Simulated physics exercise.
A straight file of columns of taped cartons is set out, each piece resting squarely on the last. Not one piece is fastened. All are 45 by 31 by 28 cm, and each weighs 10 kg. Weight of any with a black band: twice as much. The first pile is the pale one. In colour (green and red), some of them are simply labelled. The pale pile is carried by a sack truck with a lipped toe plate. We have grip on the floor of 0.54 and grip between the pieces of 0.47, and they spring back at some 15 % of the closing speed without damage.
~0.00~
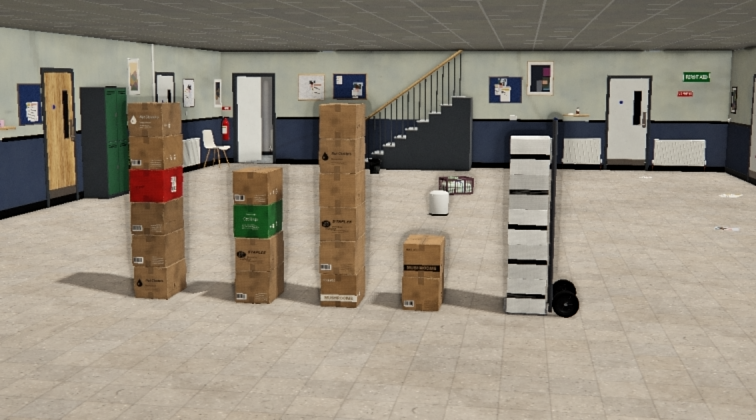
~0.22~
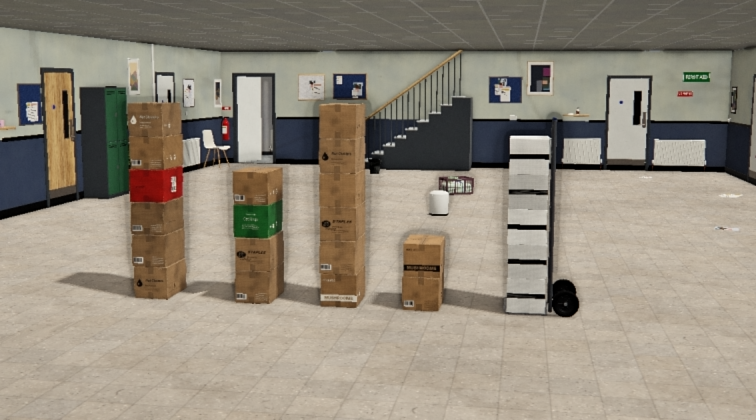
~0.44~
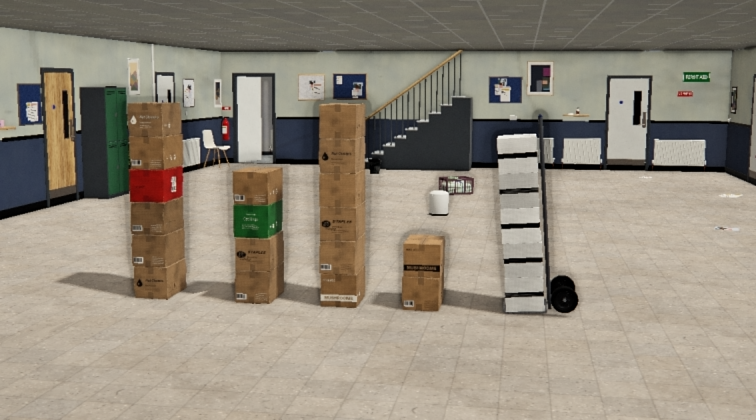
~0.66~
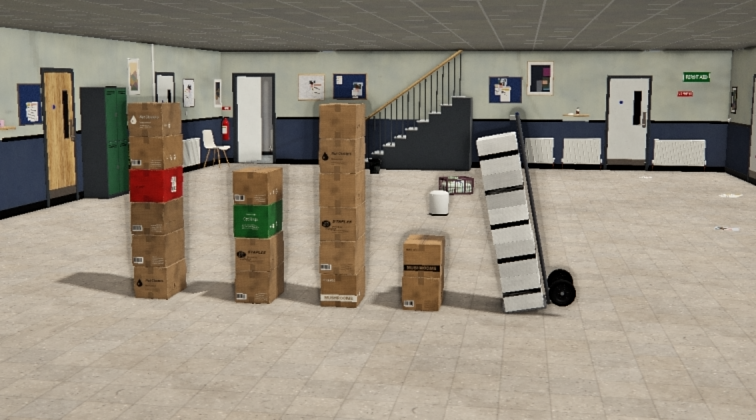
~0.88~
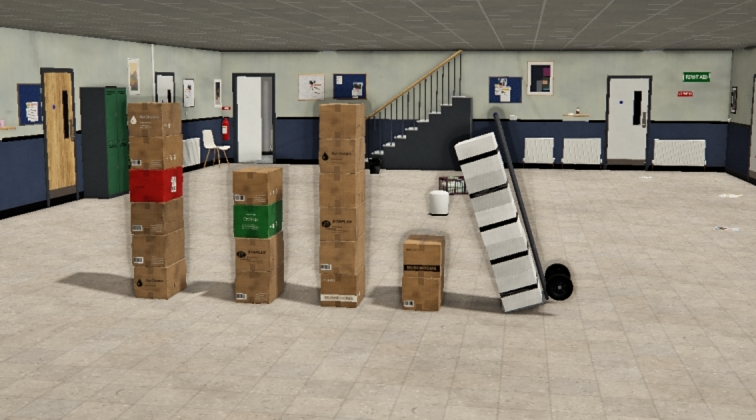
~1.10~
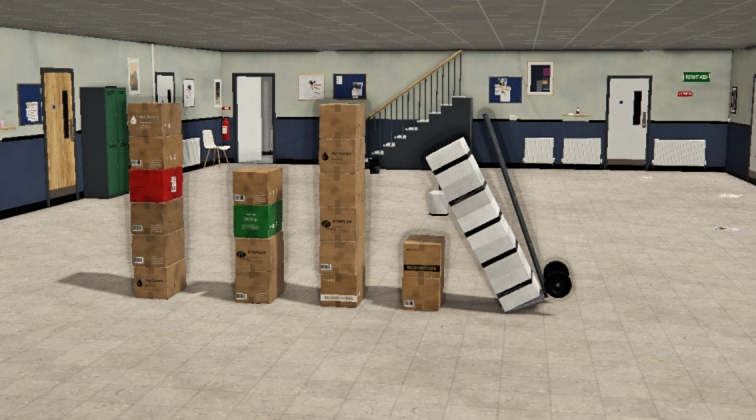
School hall with stacked cartons in a row, a sack truck and its pale pile leaning left, the pile separating from the frame.
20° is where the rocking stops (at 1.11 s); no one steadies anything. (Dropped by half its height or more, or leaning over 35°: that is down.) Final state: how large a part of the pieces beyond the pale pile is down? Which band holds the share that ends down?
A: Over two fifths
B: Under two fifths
B, under two fifths.
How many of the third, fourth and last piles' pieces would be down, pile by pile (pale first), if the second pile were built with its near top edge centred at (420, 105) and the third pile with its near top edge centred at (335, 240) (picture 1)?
The tally would be third 2, then fourth 4, then last 6.
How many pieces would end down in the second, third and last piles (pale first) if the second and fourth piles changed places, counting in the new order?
Pile by pile, you'd see second at 4, third at 4 and last at 5 down.
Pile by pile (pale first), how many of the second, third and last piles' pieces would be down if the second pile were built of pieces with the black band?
Down at the end: Second pile 0, third pile 0, last pile 0.
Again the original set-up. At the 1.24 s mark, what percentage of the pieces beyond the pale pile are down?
0 %.
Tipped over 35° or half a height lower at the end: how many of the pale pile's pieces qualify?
The answer is 5 of the pale ones.
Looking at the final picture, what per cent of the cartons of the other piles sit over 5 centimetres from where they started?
Shifted share: 15 %.
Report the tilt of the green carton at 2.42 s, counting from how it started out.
Around 0° from its start.
By 1.24 s, 5 of the pale pile down; none of the 18 other cartons down.
By 1.50 s, 5 of the pale pile down; none of the 18 other cartons down, 3 disturbed.
By 2.42 s, 5 of the pale pile down; none of the 18 other cartons down, 6 disturbed.
When it is over (4.0 s), 5 of the pale pile down; none of the 18 other cartons down, 6 disturbed; green carton unmoved; red carton unmoved. That is 0 per cent. In pixels of the last frame, middles, green carton near (259, 218), red carton near (157, 183).
